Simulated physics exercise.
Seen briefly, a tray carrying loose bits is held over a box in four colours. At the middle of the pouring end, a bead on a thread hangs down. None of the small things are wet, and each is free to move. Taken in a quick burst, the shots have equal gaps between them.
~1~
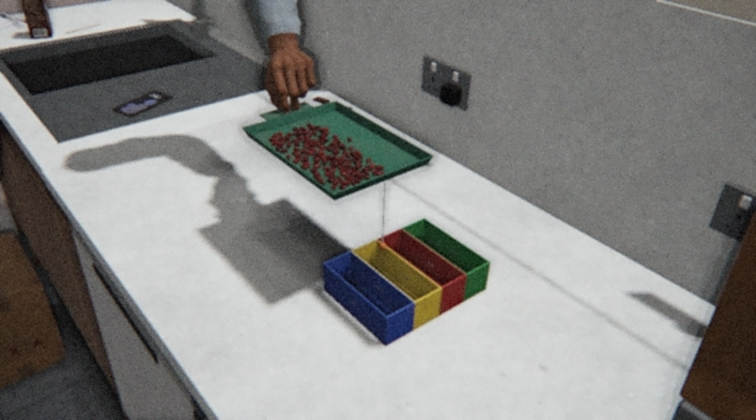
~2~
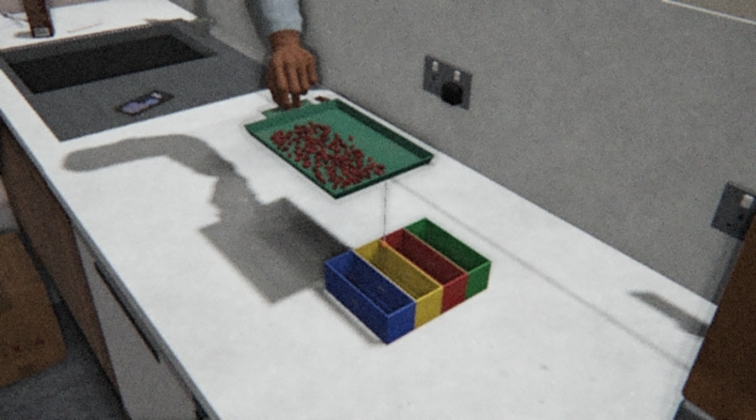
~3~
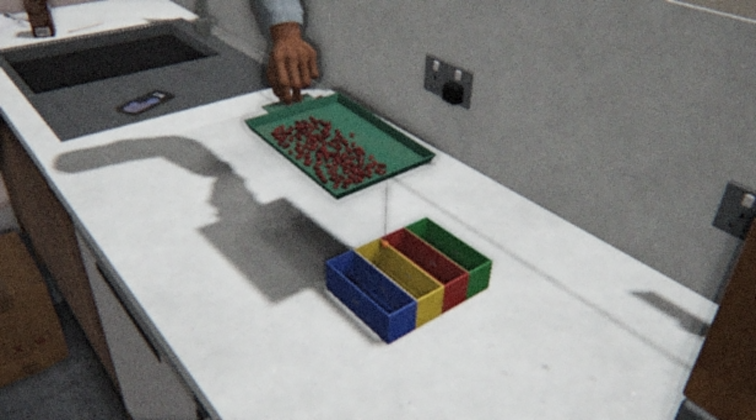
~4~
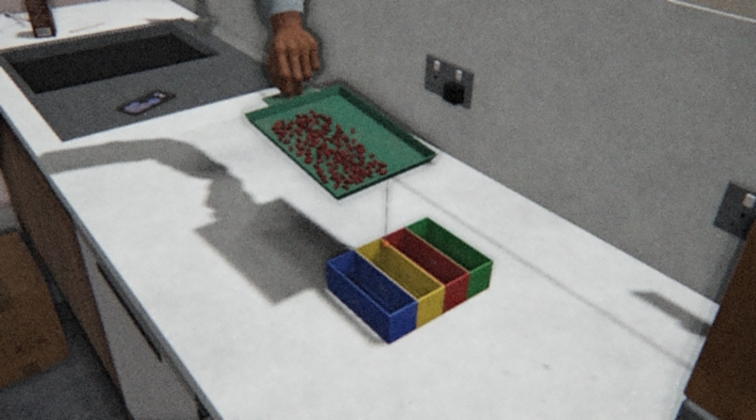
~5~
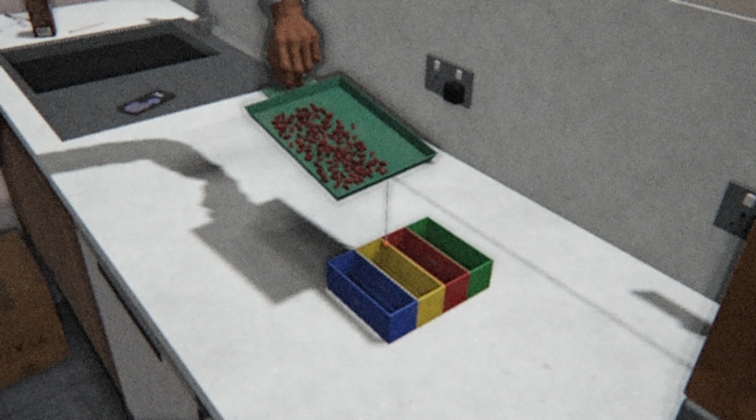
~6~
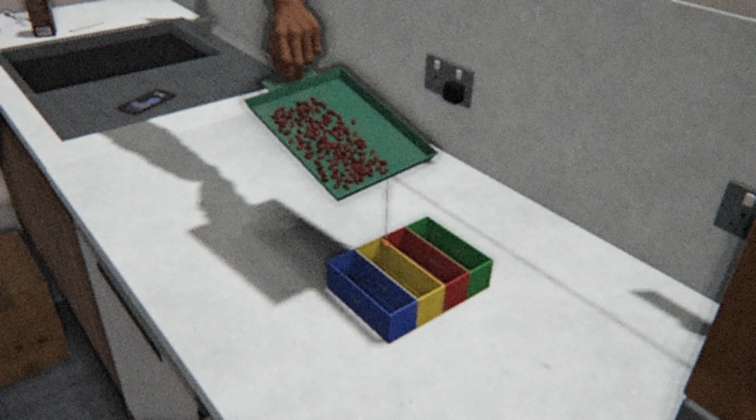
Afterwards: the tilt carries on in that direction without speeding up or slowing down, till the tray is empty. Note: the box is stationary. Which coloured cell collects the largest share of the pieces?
Blue.
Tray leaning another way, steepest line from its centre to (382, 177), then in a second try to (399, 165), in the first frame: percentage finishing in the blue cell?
You'd get 30 per cent the first time and 0 per cent the second time.
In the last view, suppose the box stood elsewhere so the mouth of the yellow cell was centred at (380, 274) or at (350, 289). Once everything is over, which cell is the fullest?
The first time that blue cell comes out on top, the second time that yellow cell.
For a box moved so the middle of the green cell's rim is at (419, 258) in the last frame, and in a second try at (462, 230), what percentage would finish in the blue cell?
Close to 30 in a hundred, then close to 20 in a hundred.
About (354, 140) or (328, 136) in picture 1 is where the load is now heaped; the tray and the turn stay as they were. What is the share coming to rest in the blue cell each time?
Around 40 percent the first time and around 40 percent the second time.
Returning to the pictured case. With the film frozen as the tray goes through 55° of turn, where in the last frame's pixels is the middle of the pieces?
I'd put the middle of the pieces at roughly (349, 159).
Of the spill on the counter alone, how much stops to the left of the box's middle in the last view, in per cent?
It comes to near 100 percent of the spill.
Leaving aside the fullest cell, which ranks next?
That yellow cell.
Just after the last frame, tray tipped steeply; every one on the tray.
A moment on, tray tipped right over; about a tenth on the tray; roughly a quarter in the blue cell; about a tenth in the yellow cell; roughly half falling or outside the box.
Further on, tray tipped past a quarter turn; roughly a third in the blue cell; about a tenth in the yellow cell; just a few in the red cell; roughly half falling or outside the box.
When it is over, tray tipped past a quarter turn; roughly a third in the blue cell; about a tenth in the yellow cell; just a few in the red cell; not one in the green cell; roughly half outside the box.
